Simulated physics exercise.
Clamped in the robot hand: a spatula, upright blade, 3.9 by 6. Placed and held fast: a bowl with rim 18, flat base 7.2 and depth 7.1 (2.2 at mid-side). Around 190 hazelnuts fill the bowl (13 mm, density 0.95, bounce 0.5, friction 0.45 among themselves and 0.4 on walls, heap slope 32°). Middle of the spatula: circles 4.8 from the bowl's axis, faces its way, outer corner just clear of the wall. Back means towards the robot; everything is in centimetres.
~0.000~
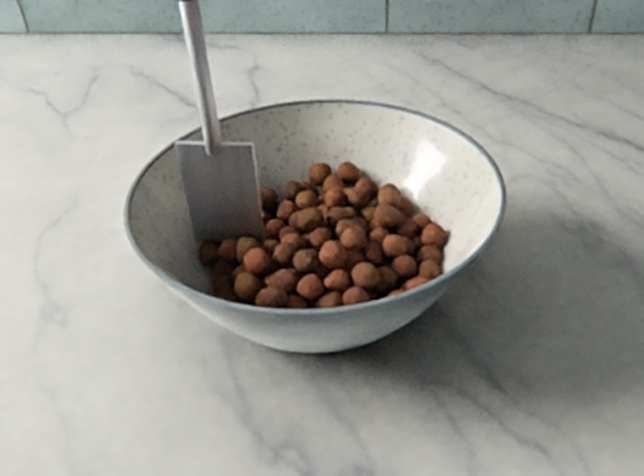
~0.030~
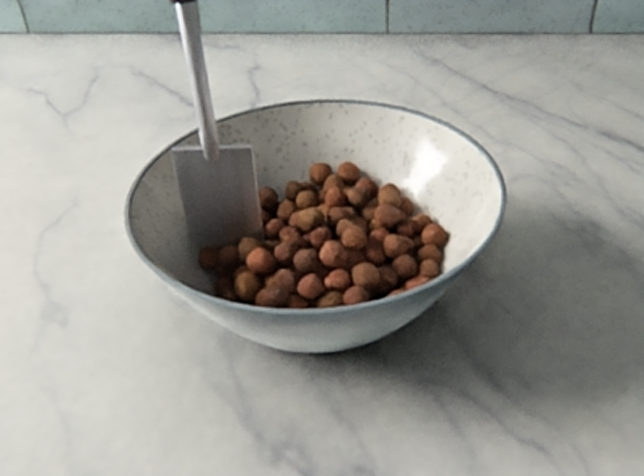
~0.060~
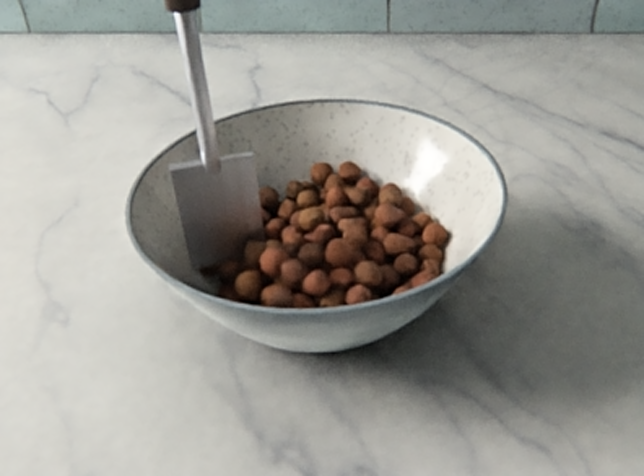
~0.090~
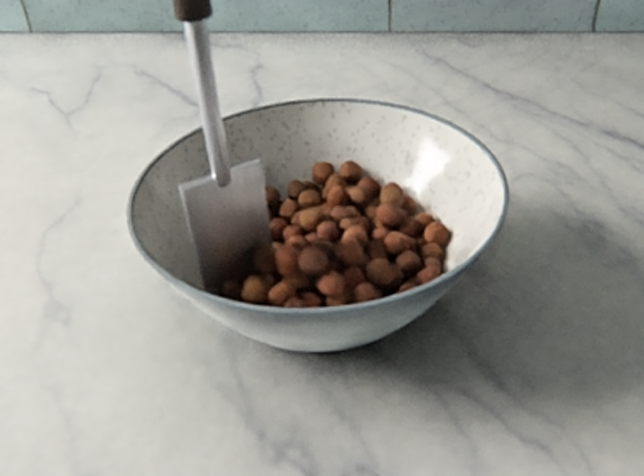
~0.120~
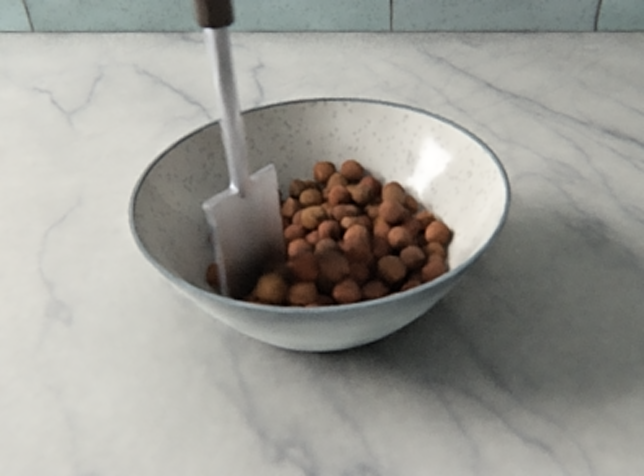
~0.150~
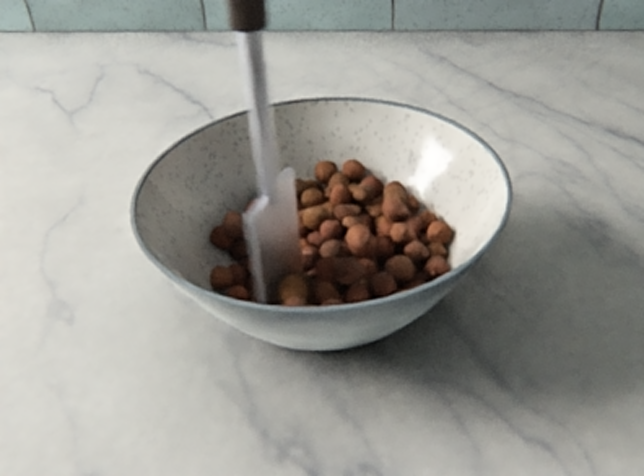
A metal spatula with a dark handle, upright at the left inside of a bowl, sweeps toward the viewer and rightward along the near wall, turning its blade and pushing the brown nuts aside. The speckled off-white bowl with a blue-grey rim stays put, heaped with round nuts. Seen from above at an angle, the grey-veined marble counter meets pale teal tiles behind, the view almost still.
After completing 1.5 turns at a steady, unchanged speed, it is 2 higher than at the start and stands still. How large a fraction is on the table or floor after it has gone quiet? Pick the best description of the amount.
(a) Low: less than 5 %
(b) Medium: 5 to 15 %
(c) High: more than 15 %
Answer: A.
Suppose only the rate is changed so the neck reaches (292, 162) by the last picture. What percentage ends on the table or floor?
Around 5 in a hundred.
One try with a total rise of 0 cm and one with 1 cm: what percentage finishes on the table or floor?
It comes to about 5 per cent and about 5 per cent.
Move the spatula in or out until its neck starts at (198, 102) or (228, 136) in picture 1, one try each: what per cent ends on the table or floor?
First try about 0 per cent, second try about 5 per cent.
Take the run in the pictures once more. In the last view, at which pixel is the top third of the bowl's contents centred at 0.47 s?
I'd point to somewhere close to (328, 184).
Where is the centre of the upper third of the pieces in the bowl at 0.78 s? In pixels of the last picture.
Centre estimate: (318, 232).
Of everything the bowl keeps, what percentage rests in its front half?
It comes to near 50 percent.
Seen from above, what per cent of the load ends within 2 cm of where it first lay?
About 55 %.
After 0.47 s, 256° round, highest piece 7 above the table; 193 in the bowl.
After 0.78 s, 78° round, highest piece 6 above the table; 190 in the bowl, 3 on the table or floor.
After 1.14 s, 180° round, highest piece 5 above the table; 190 in the bowl, 3 on the table or floor.
After 1.84 s, 180° round, highest piece 5 above the table; 190 in the bowl, 3 on the table or floor.
At rest, 190 in the bowl, 3 on the table or floor. That is 2 % on the table or floor.
